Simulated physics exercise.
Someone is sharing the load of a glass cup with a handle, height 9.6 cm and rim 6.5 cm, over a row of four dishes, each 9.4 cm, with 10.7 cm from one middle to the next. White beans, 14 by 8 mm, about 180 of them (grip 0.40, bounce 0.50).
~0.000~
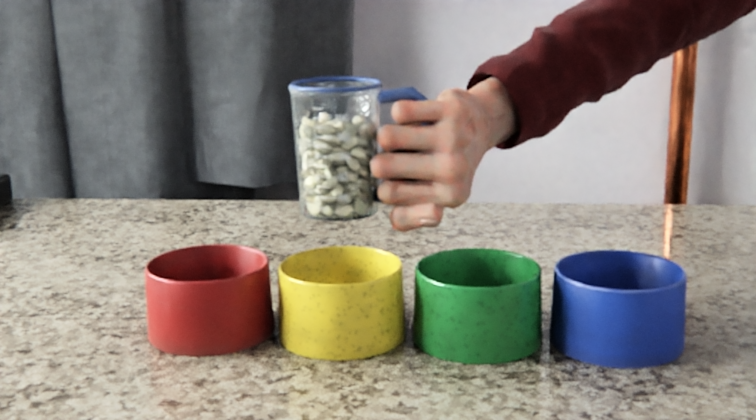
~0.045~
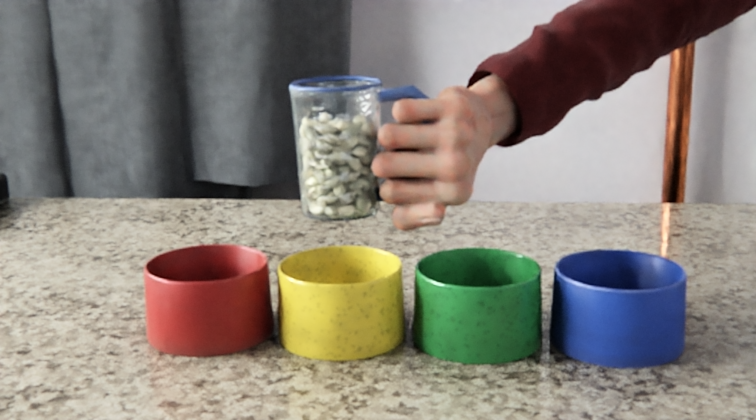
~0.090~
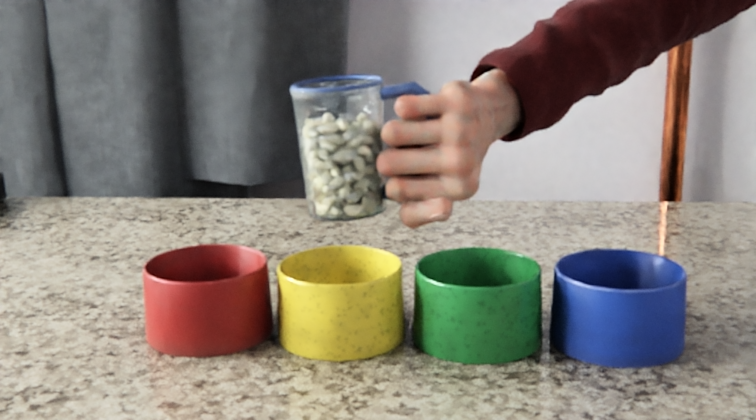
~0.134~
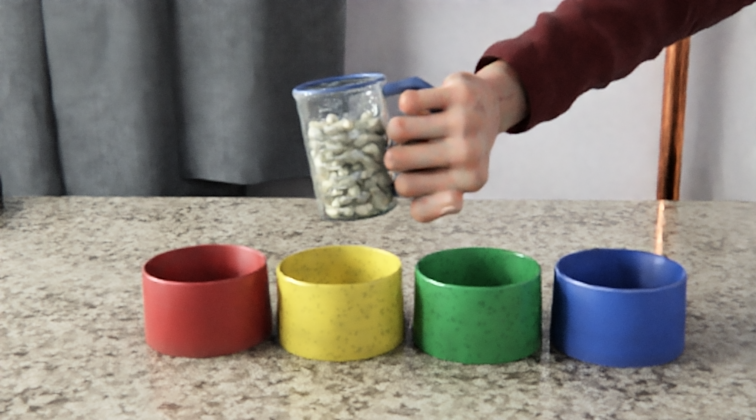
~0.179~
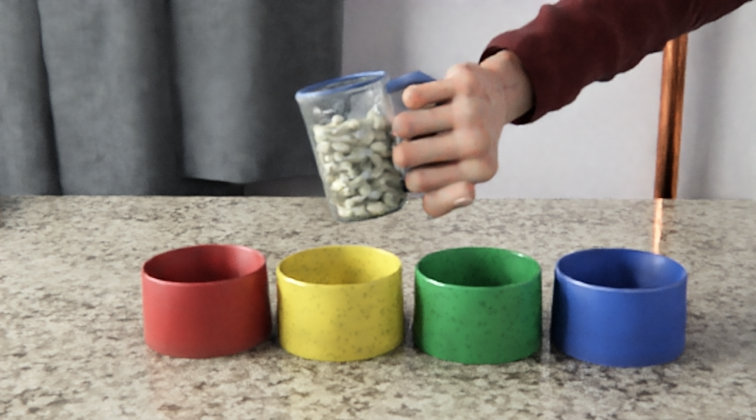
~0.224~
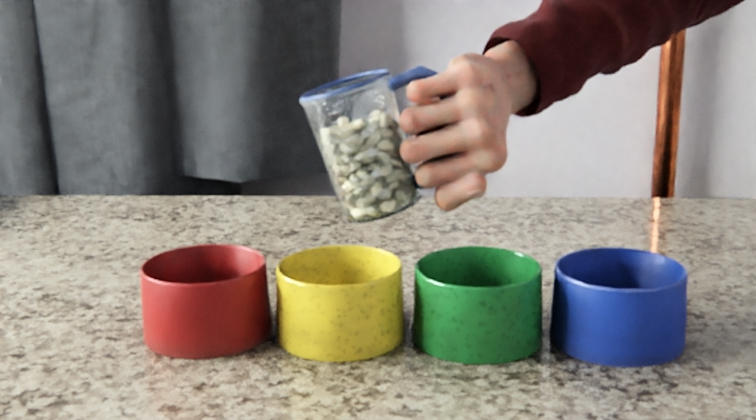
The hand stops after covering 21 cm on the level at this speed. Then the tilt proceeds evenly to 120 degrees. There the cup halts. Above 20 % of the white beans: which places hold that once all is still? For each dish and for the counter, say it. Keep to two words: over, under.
Red dish: Under, blue dish: Under, green dish: Over, yellow dish: Under, counter: Under.
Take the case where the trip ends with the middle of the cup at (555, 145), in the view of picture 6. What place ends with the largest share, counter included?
Most of it ends up at green.
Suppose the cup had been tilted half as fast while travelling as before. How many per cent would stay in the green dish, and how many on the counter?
Shares: Green at 60; counter at 30.
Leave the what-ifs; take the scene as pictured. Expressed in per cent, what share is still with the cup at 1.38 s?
Load share: Near 45 percent.
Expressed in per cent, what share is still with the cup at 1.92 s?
0 per cent.
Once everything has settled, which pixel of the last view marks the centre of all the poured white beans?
Somewhere near (482, 310) in the last picture.
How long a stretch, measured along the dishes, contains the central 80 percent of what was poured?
5 centimetres.
Then, at 0.92 s, tilt 85 degrees; cup holds 100 %.
Then, at 1.38 s, tilt 120 degrees; cup holds 45 %, green 55 %.
Then, at 1.92 s, tilt 120 degrees; cup holds 0 %, green 100 %.
At rest (2.2 s), red 0 %, blue 0 %, green 100 %, yellow 0 %, counter 0 %.
